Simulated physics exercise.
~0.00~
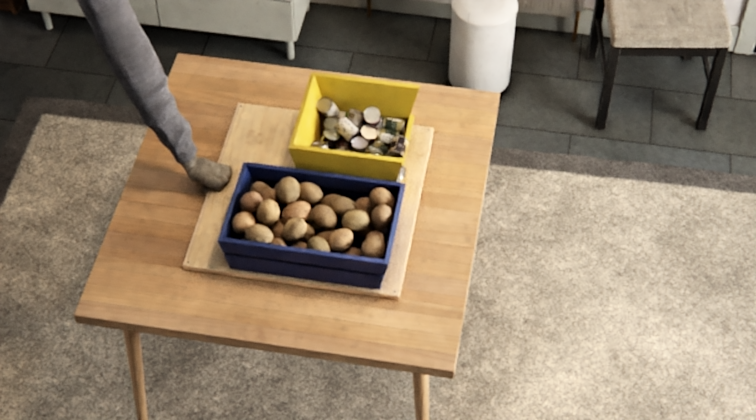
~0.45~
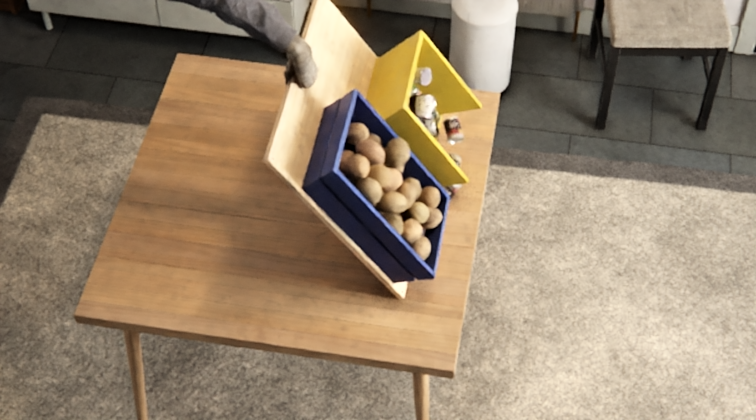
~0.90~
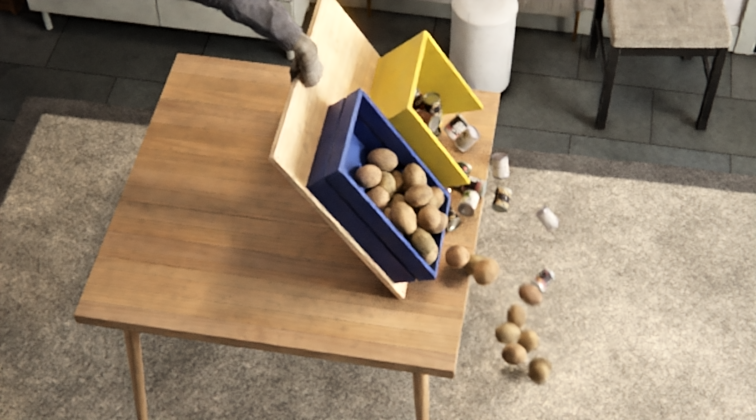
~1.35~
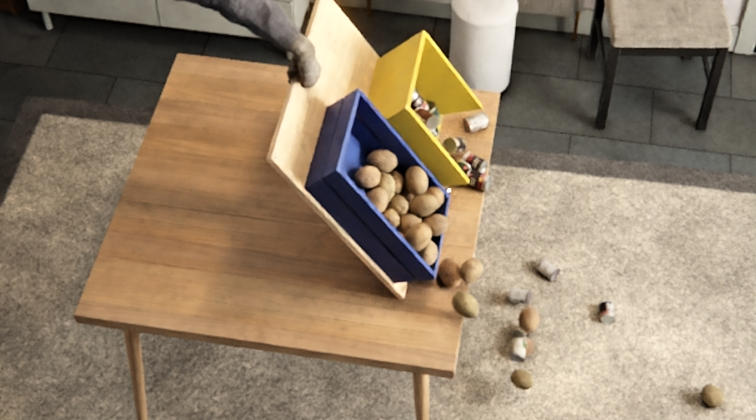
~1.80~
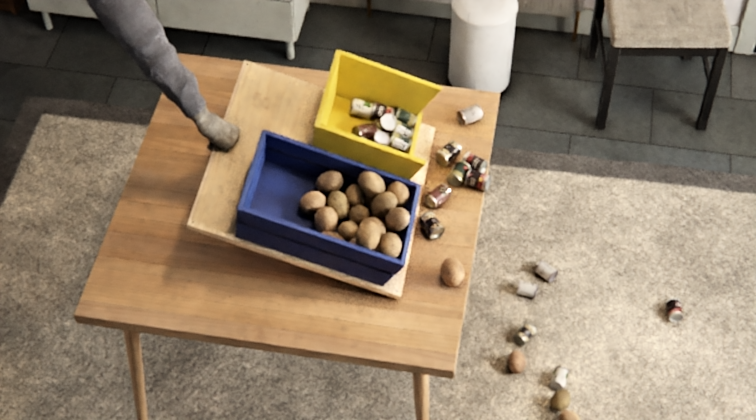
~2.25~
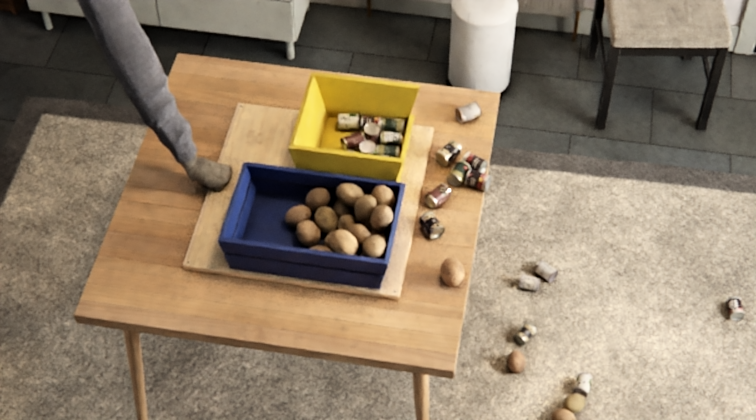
A gloved hand tips a board, spilling some potatoes and tins, then lowers it flat.
